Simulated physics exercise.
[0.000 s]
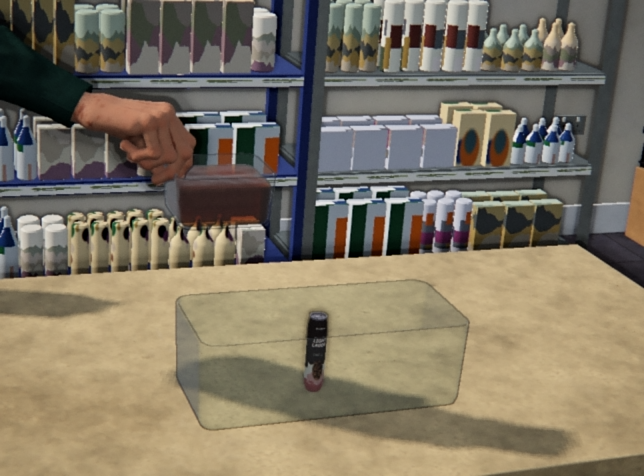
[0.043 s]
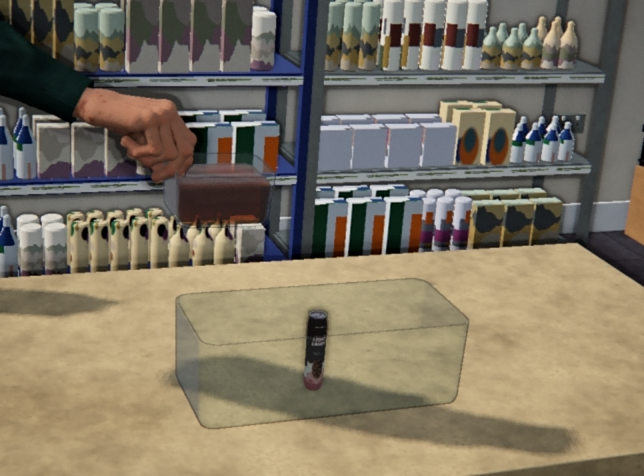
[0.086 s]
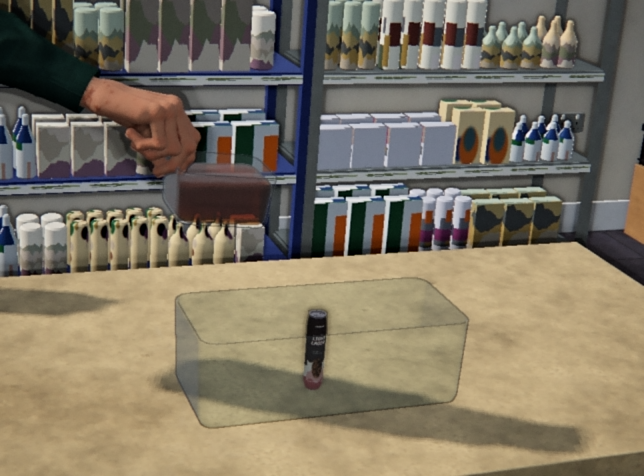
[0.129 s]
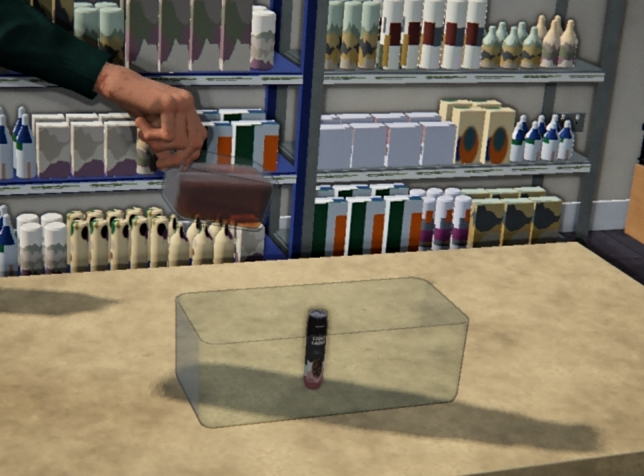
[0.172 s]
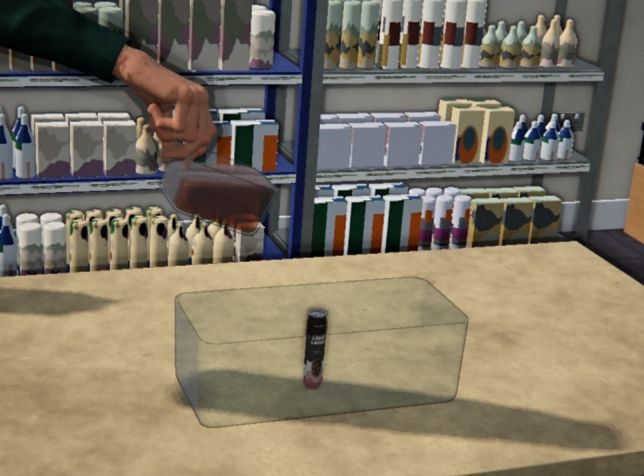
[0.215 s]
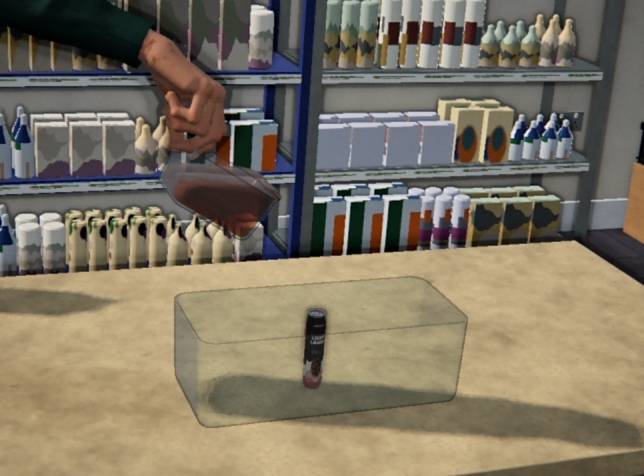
A hand in a dark green sleeve holds a see-through box of reddish-brown liquid at left, above a tan tabletop in a shop-like room seen from slightly above. On the table stands a clear oblong basin with a small dark can at its middle, before blue and grey shelves of cartons and bottles. The hand tilts the box steadily clockwise, its right side dipping, while shadows shift and the camera stays still.
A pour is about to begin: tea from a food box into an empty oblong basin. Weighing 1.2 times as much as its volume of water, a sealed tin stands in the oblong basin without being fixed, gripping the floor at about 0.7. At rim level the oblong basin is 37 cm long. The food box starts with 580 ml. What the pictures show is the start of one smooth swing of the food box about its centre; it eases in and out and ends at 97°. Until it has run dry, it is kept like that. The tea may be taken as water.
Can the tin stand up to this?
I'd say it will come down.
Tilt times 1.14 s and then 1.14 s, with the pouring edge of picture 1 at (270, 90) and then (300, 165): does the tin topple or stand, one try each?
Run one: It does not tip. Run two: It does not tip.
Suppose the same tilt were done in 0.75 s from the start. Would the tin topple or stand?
The tin would stay balanced.
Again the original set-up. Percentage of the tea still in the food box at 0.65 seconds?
About 6 per cent.
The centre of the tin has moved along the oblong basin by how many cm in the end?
Around 7.5 cm.
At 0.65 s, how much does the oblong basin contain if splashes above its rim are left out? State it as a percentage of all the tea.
The fraction sits near 86 in a hundred.
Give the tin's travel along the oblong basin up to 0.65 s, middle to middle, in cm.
Estimate: Around 1 cm.
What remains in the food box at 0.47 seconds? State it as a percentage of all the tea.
Close to 24 in a hundred.
By 0.47 s the tilt is 92° and 24 per cent is still to pour; the tin stands where it began.
By 0.65 s the tilt is 97° and 6 per cent is still to pour; the tin leans 7°.
By 0.84 s the tilt is 97° and 1 per cent is still to pour; the tin leans 38°.
By 1.05 s the tilt is 97° and 0 per cent is still to pour; the tin lies on its side.
At rest the tin lies on its side.
